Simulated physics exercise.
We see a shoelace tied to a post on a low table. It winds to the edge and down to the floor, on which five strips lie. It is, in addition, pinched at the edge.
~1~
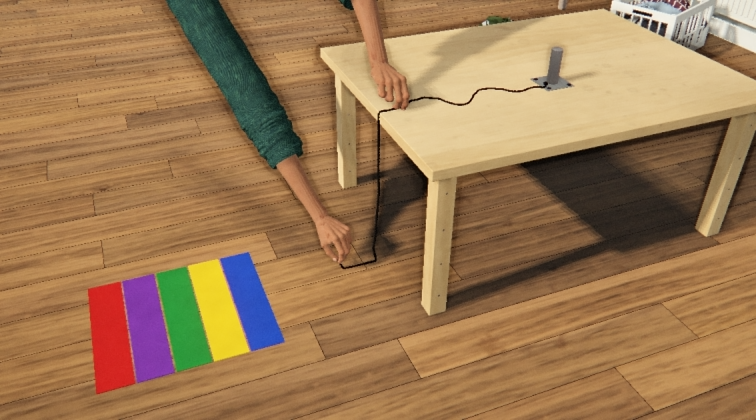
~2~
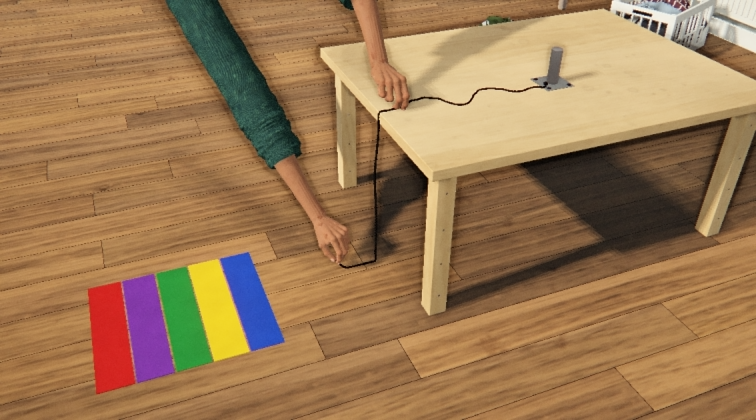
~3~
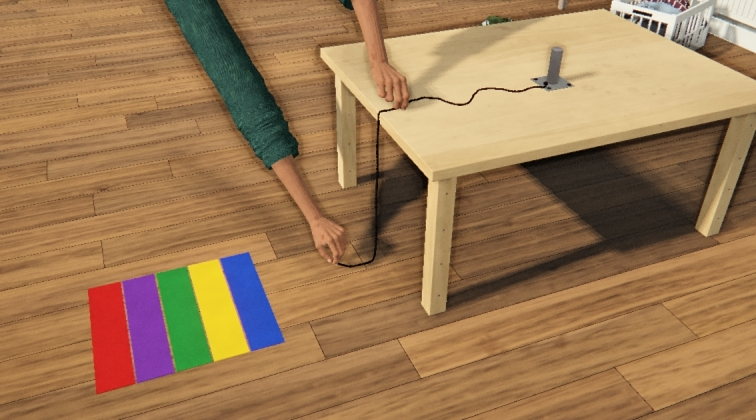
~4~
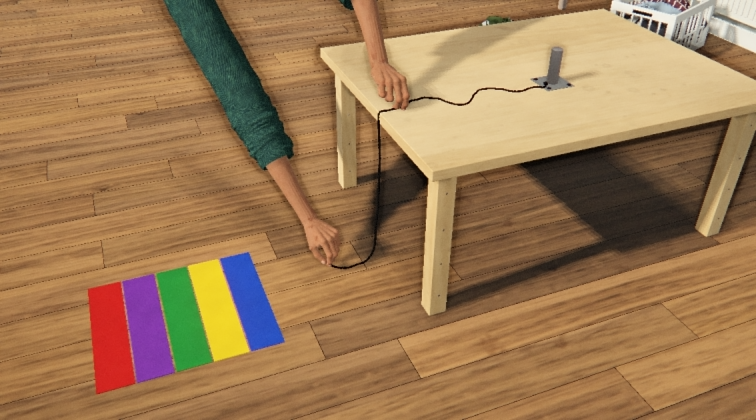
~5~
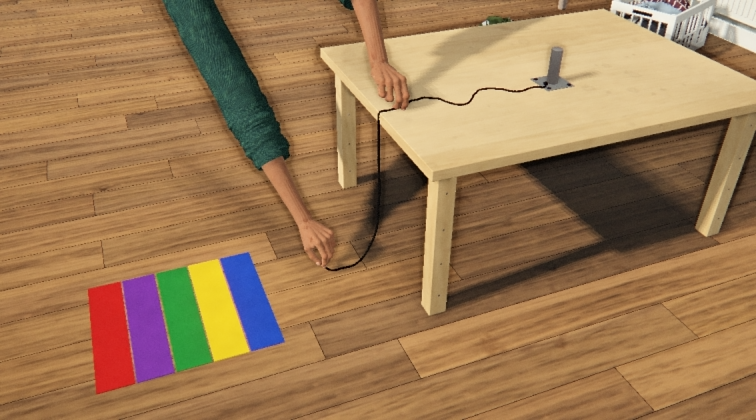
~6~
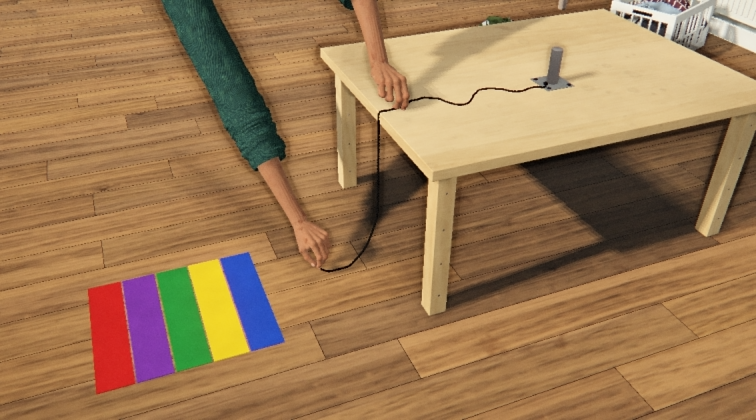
A hand drawing the end of a black shoelace slightly left across the floor while another pinches it at the table's edge.
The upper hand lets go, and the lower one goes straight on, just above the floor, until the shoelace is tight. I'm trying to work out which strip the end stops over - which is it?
It stops over the green one.
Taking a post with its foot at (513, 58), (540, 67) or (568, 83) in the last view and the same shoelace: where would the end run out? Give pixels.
(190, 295), (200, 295) and (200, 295).
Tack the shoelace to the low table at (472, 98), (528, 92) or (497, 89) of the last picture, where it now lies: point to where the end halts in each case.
That would be (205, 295) for the first, (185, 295) for the second and (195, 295) for the third.
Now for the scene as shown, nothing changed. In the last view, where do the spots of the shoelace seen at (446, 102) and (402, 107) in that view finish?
The first one ends up at (420, 106) and the second one at (370, 127).
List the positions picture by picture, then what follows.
End (338, 260); blue (261, 328); yellow (226, 337); green (190, 347); purple (152, 357); red (114, 368), in the first frame.
End (336, 260); shoelace through (527, 90) (473, 96) (417, 100) (378, 135) (375, 196) (375, 249), in the second frame.
End (333, 261), in the third frame.
End (327, 263); shoelace through (527, 90) (473, 96) (417, 100) (379, 135) (378, 195) (373, 250), in the fourth frame.
End (322, 264), in the fifth frame.
End (317, 265); shoelace through (527, 90) (473, 96) (417, 100) (379, 135) (378, 196) (363, 251), in the sixth frame.
Soon after, end near (233, 286); over blue.
After that, end near (199, 294); over yellow.
At the stop, end near (180, 299); over green. It gets as far as the green strip.
